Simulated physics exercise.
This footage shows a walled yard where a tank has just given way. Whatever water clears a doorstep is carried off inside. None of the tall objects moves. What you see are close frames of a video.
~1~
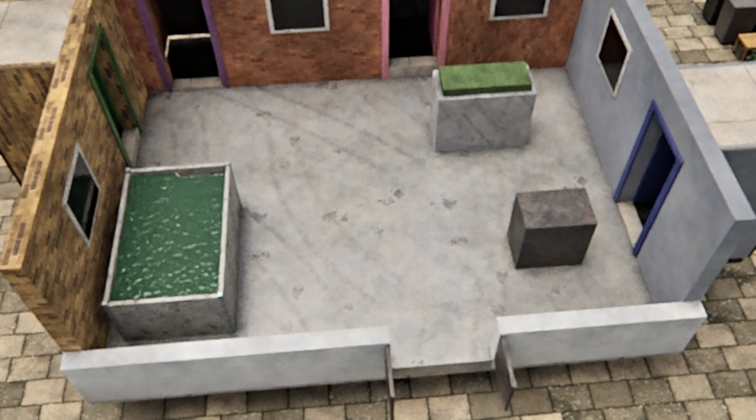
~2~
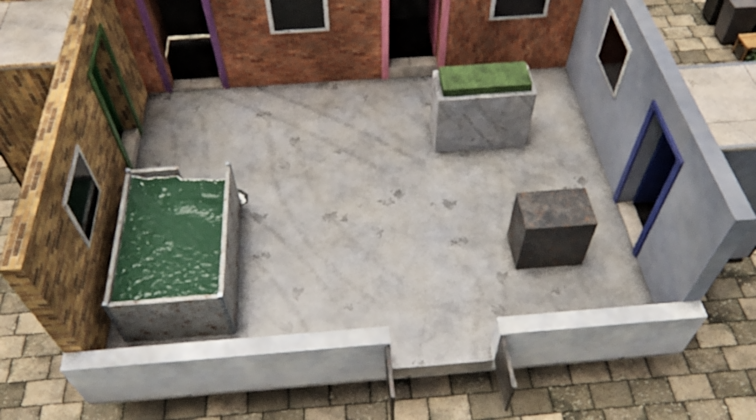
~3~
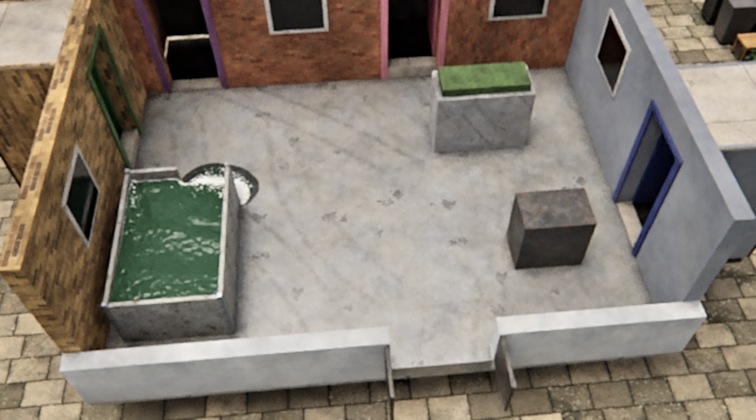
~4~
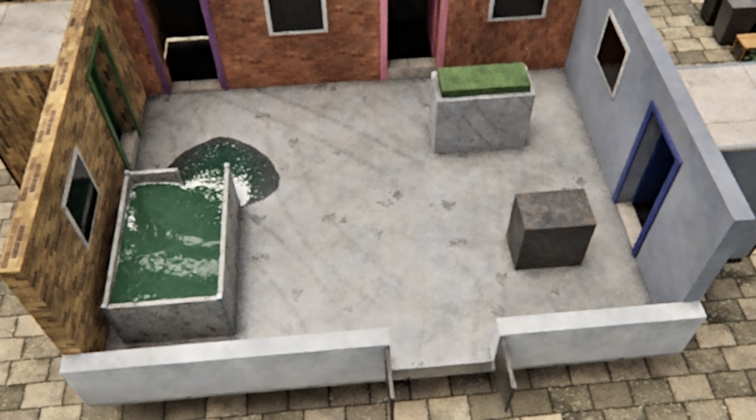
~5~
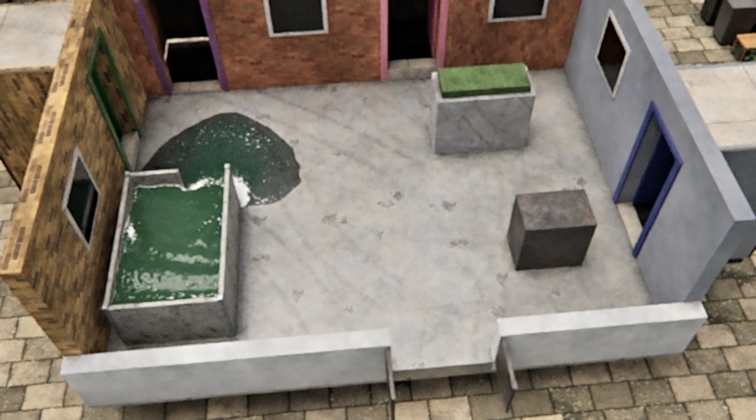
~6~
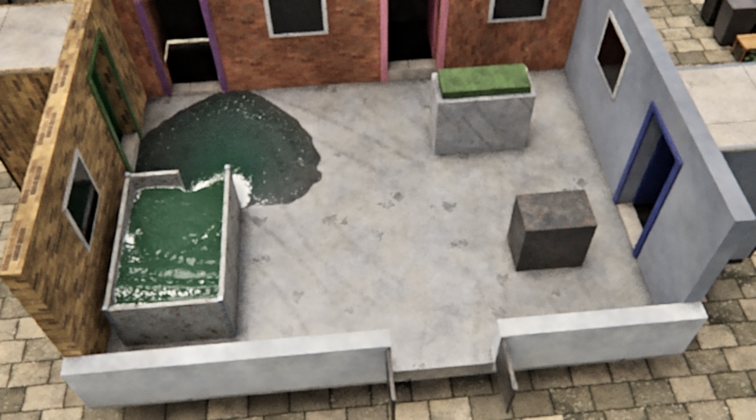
The clip opens on a walled yard with an open tank of still green water at the left, near a grey block and a grass-topped box. Water then pours through a gap on the tank's far side, and a dark pool spreads across the floor toward the back wall while the tank's level drops.
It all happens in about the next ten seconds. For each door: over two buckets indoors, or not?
Result: The blue door swallows an okay amount of water. The pink door swallows an okay amount of water. The purple door swallows too much water. The green door swallows an okay amount of water.
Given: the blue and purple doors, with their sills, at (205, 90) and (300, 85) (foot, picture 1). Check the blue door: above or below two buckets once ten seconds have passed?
Note - blue door ends up higher.
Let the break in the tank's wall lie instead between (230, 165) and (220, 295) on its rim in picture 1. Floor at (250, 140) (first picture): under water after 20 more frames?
At that place: No water.
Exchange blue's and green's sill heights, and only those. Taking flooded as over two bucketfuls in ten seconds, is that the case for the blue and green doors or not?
Result: Blue door remains below the limit; green door crosses the threshold.
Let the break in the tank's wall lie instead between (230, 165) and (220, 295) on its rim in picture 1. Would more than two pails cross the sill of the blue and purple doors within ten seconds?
Blue door: Exceeds the limit; purple door: Falls short.
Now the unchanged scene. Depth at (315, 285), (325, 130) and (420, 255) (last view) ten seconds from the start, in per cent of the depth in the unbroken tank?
Estimated readings in sequence: 2, 6, 4 percent.
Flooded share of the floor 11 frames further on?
About 30 in a hundred.
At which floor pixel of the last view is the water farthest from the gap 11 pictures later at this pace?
At roughly (492, 77).
A moment on, water covers 25 % of the floor; the blue door not reached, the pink door not reached, the purple door over two buckets in, the green door wet at the sill, nothing in.
Next, water covers 30 % of the floor; the blue door not reached, the pink door wet at the sill, nothing in, the purple door far over two buckets in, the green door wet at the sill, nothing in.
Then, water covers 40 % of the floor; the blue door not reached, the pink door wet at the sill, nothing in, the purple door far over two buckets in, the green door wet at the sill, nothing in.
Later, water covers 65 % of the floor; the blue door wet at the sill, nothing in, the pink door wet at the sill, nothing in, the purple door far over two buckets in, the green door wet at the sill, nothing in.
In the end, water covers 85 % of the floor; the blue door wet at the sill, nothing in, the pink door wet at the sill, nothing in, the purple door far over two buckets in, the green door wet at the sill, nothing in.
